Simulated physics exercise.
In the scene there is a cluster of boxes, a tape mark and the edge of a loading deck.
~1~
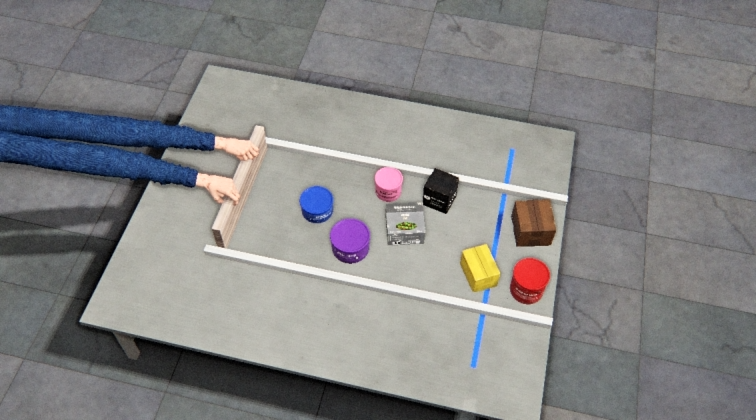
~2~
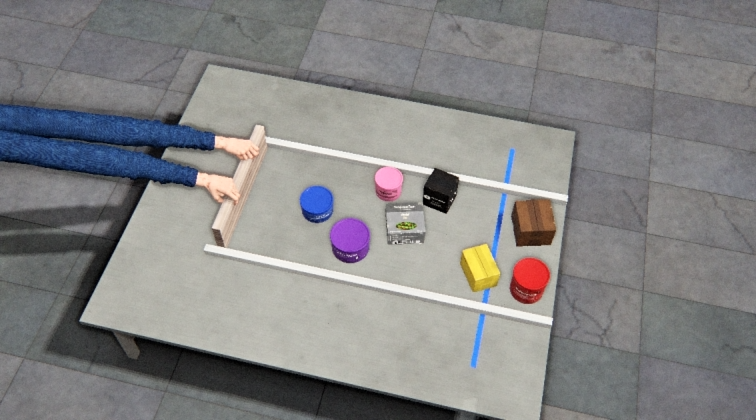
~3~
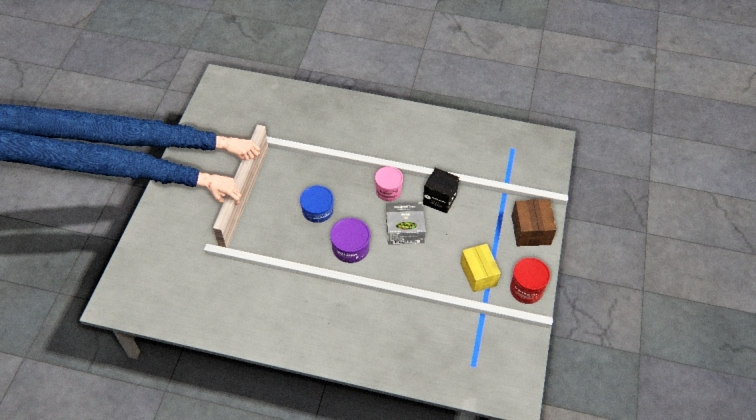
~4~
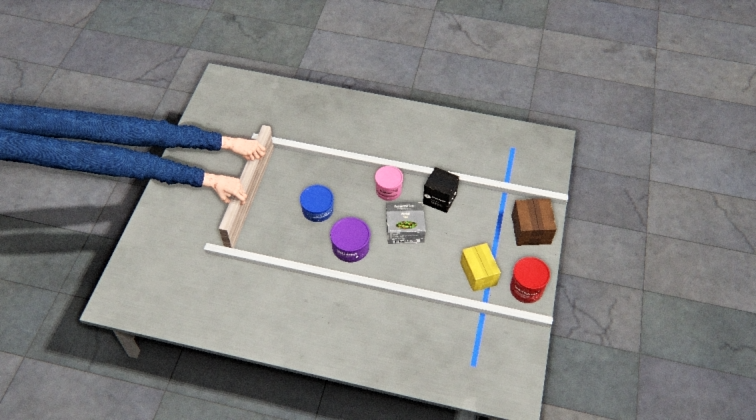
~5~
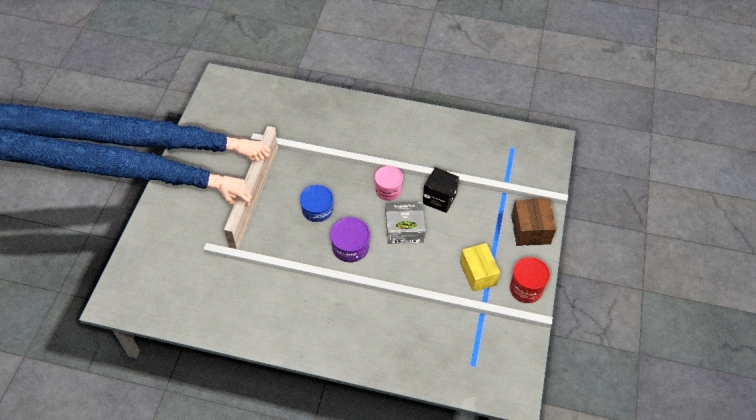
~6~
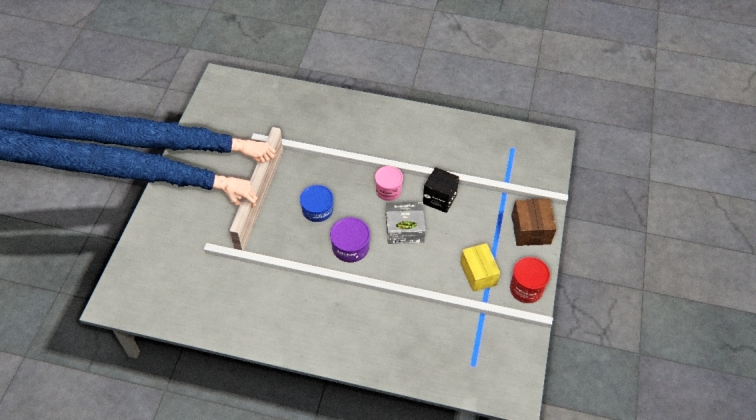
A wooden plank, held upright by two hands in blue sleeves, rests and then slides slightly right between white rails on a gray table, while the pails and boxes ahead of it, some near a blue tape line, stay still.
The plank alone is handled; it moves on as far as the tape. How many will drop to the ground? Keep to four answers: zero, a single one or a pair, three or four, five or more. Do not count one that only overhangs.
The answer is a single one or a pair.
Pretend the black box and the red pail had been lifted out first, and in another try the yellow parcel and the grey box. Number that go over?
You'd get 0 in the first case and 1 in the second one.
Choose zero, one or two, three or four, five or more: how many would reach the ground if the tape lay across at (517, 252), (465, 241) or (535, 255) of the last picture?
Place one: Either three or four; place two: None at all; place three: 5 or more.
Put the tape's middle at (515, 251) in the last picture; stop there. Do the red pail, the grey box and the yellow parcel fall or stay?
Red pail goes down, grey box goes down, yellow parcel goes down.
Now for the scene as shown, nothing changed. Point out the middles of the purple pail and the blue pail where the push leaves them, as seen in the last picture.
In the last picture, roughly (511, 273) and (514, 241).
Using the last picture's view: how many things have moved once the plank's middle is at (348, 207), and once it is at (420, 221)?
In order, the tallies are 2 and 6.
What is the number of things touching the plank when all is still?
Contact count: 3.
Soon after, none off yet; red pail at rest near (529, 281); brown parcel at rest near (533, 222); yellow parcel at rest near (480, 268).
After that, none off yet; red pail at rest near (529, 281); brown parcel at rest near (533, 222); yellow parcel displaced a little near (484, 273).
In the end, the number that fall off is one or two; gone, brown parcel and red pail.
